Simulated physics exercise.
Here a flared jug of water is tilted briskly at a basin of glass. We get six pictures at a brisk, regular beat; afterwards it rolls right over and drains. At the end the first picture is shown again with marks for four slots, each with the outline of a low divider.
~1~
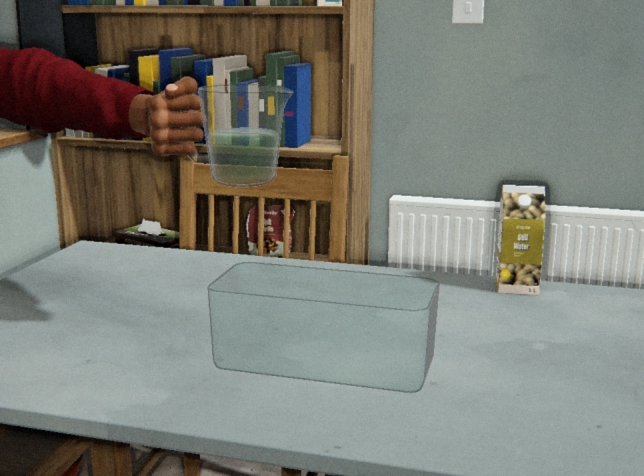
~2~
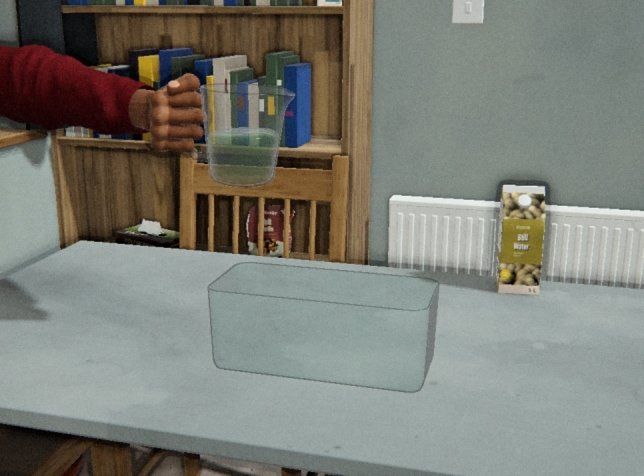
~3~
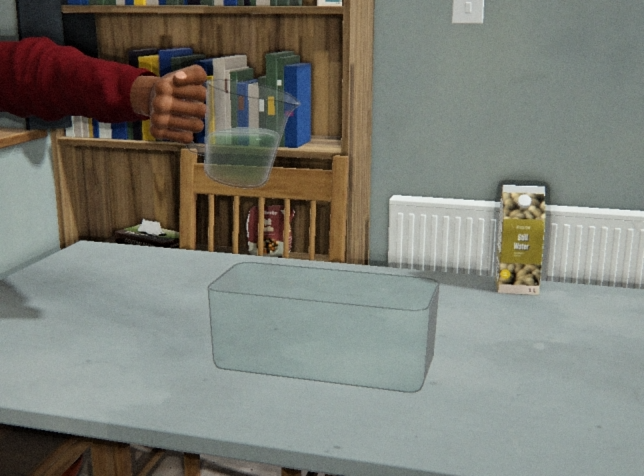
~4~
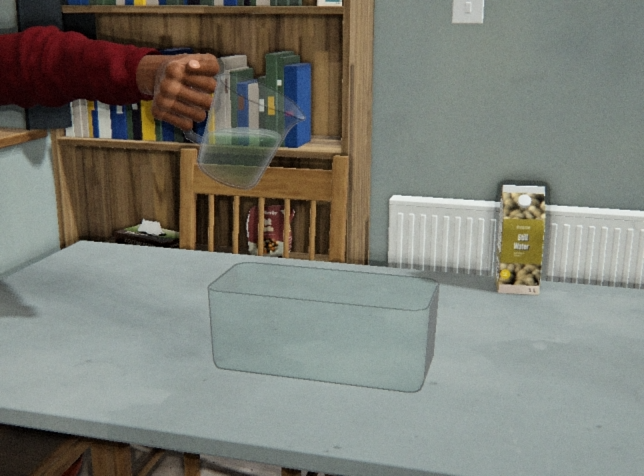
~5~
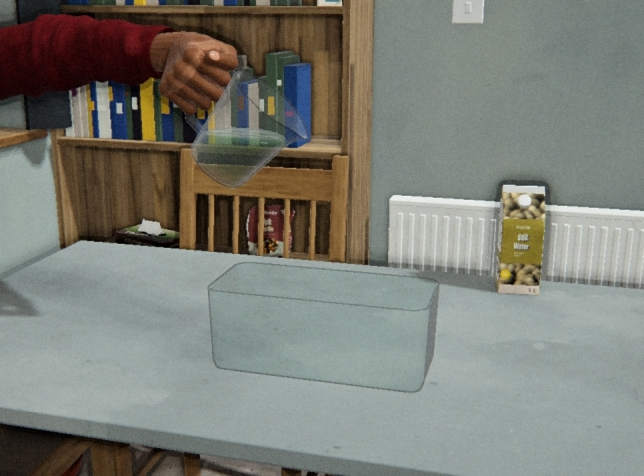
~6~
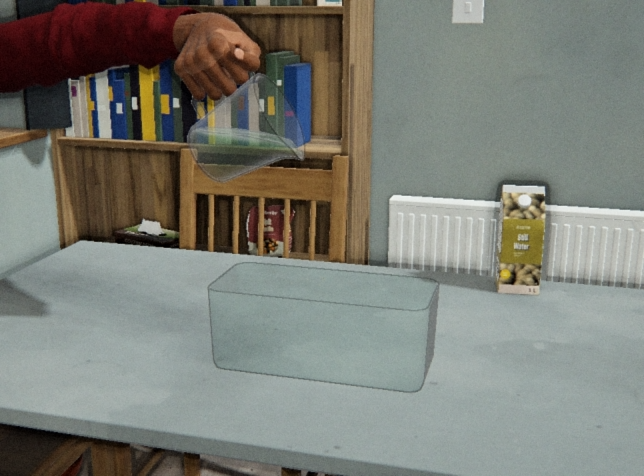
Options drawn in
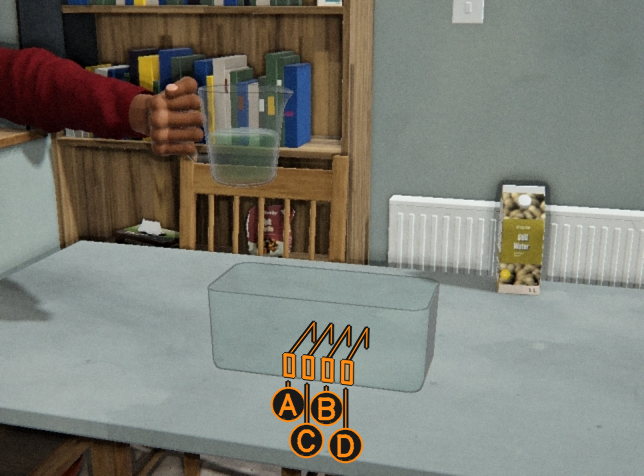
A hand in a dark red sleeve, reaching in from the left, holds a clear flared jug of water upright, then tilts it briskly and ever more steeply to the right. Below stands an empty clear glass basin on a grey table, with a green-and-white carton at the right. The still camera looks slightly down across a room with a wooden chair, bookshelf and white radiator behind.
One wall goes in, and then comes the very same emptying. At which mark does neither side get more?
Slot B.
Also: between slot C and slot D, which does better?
The answer is C.
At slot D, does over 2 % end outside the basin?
Yes, it does.
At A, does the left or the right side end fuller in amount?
The right side.
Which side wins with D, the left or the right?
More ends on the left.
On the marked copy, A at (288, 382); B at (326, 386); C at (307, 384); D at (345, 389).
With A, about 14 % ends left of the wall and 82 % right of it; 4 % is lost outside.
With B, about 50 % ends left of the wall and 48 % right of it.
With C, about 20 % ends left of the wall and 77 % right of it; 3 % is lost outside.
With D, about 83 % ends left of the wall and 6 % right of it; 11 % is lost outside.
